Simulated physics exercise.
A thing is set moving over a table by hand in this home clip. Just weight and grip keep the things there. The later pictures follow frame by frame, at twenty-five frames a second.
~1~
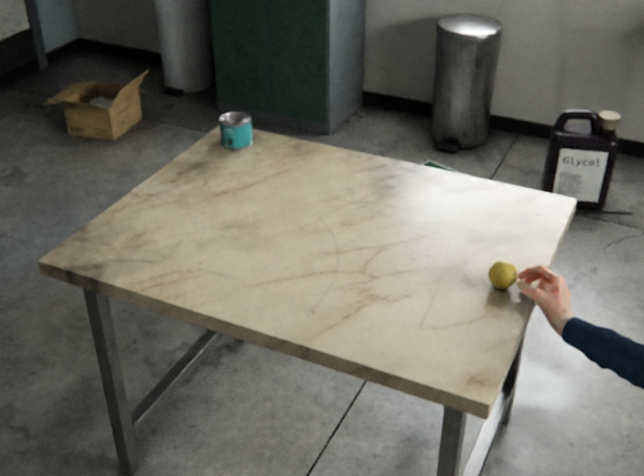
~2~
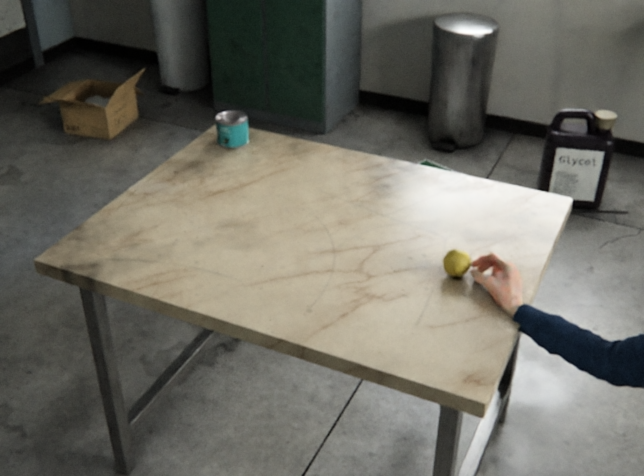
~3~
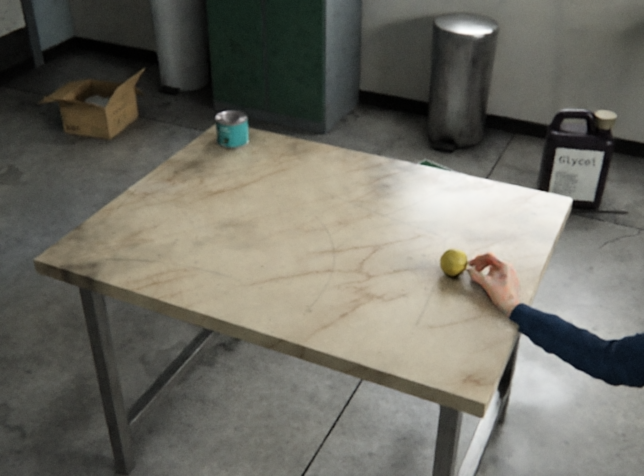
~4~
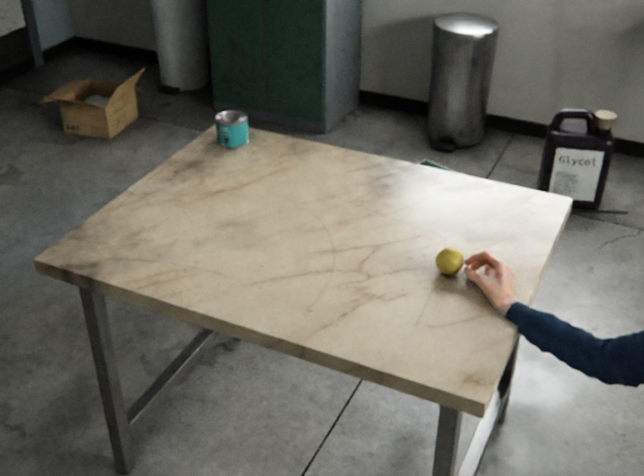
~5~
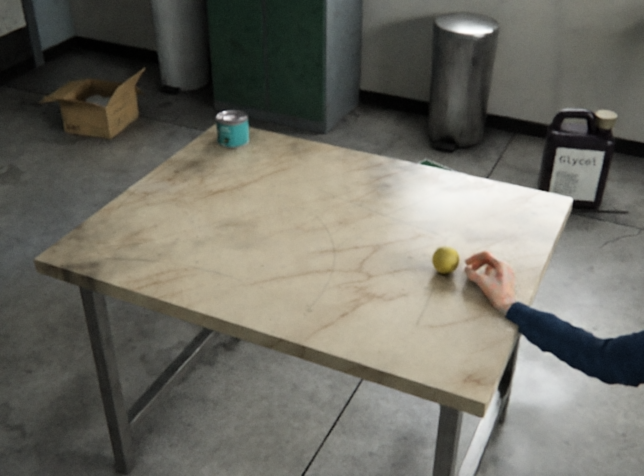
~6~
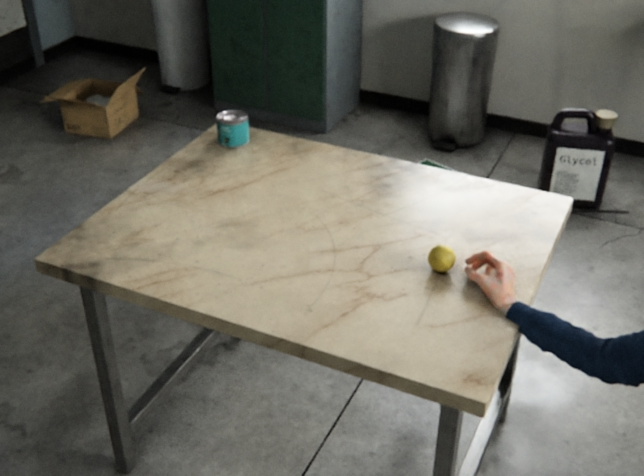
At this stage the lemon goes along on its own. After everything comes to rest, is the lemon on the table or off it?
Bet it doesn't clear the edge, honestly.
Then, 0.20 s on from there, yellow lemon shifted about its own width near (423, 254).
Then, 0.50 s on from there, yellow lemon shifted well along near (404, 248).
In the end, moved from the start, yellow lemon. At the end, from the last picture's camera, yellow lemon near (392, 245).
